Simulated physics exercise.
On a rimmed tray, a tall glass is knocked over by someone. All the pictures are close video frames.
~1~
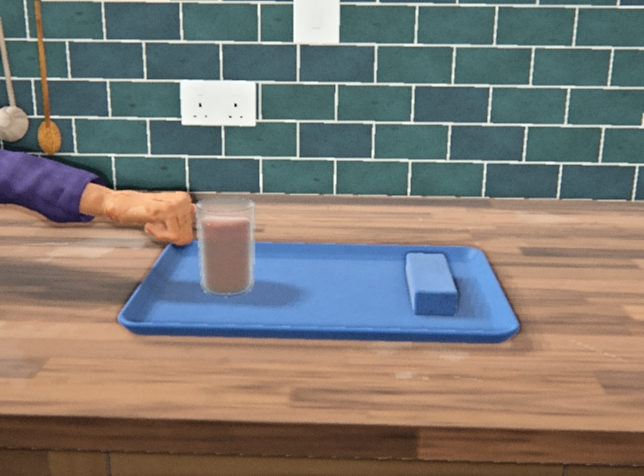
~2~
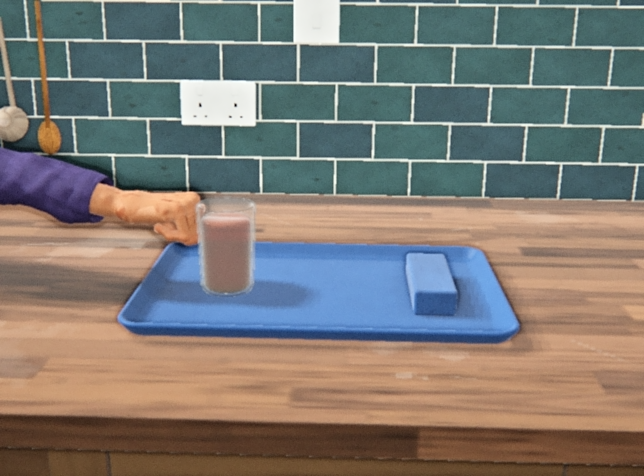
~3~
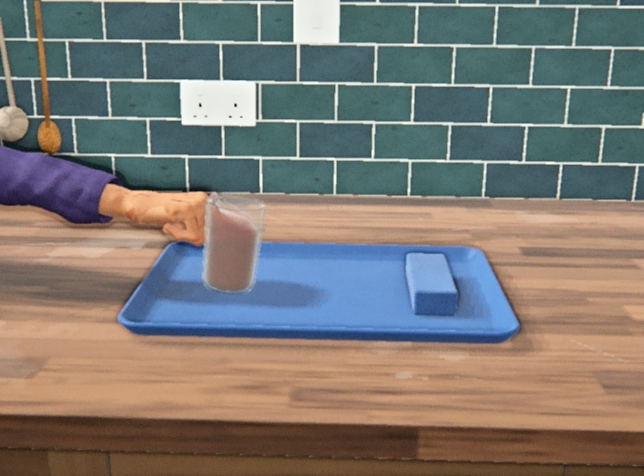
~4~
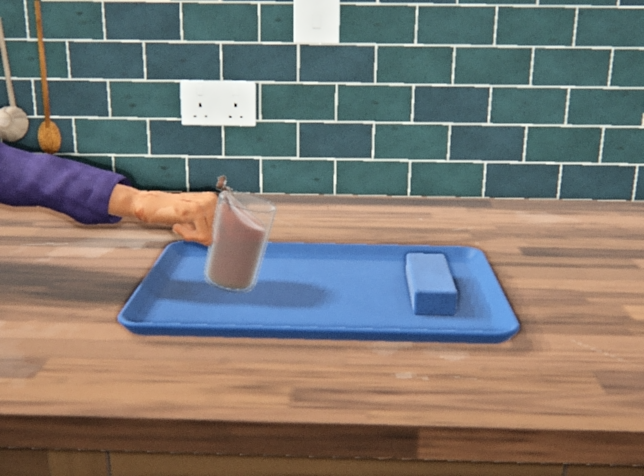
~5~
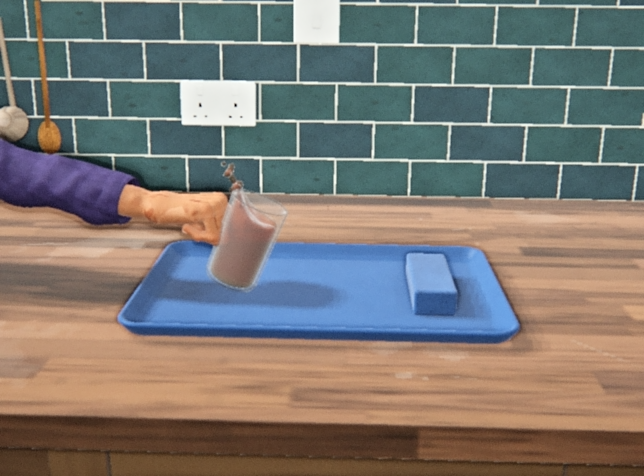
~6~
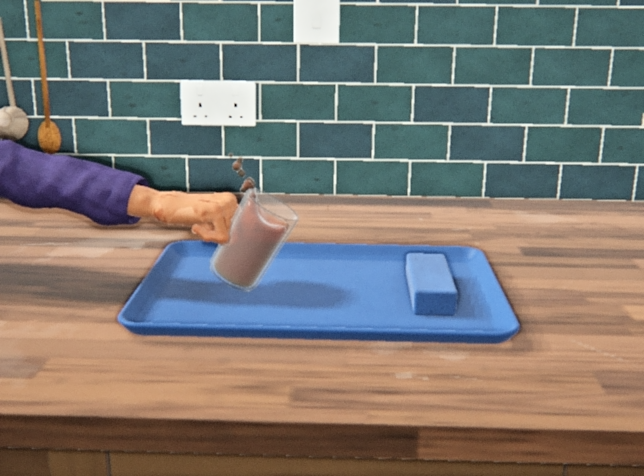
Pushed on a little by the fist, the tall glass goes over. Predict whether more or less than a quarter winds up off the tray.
Less than a quarter winds up off it.
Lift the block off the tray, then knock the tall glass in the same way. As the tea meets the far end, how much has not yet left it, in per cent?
Roughly 50 per cent.
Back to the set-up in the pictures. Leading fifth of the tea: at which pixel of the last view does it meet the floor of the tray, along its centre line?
(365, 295).
A moment on, the tall glass lies on its side and 77 per cent is in the glass, 15 on the tray and 9 above or beyond its rim.
Next, the tall glass lies on its side and 39 per cent is in the glass, 43 on the tray and 18 above or beyond its rim.
Then the tall glass lies on its side and 22 per cent is in the glass, 51 on the tray and 27 above or beyond its rim.
Later the tall glass lies on its side and 12 per cent is in the glass, 74 on the tray and 14 above or beyond its rim.
Finally, 86 per cent is held by tray and glass, 14 is off the tray.
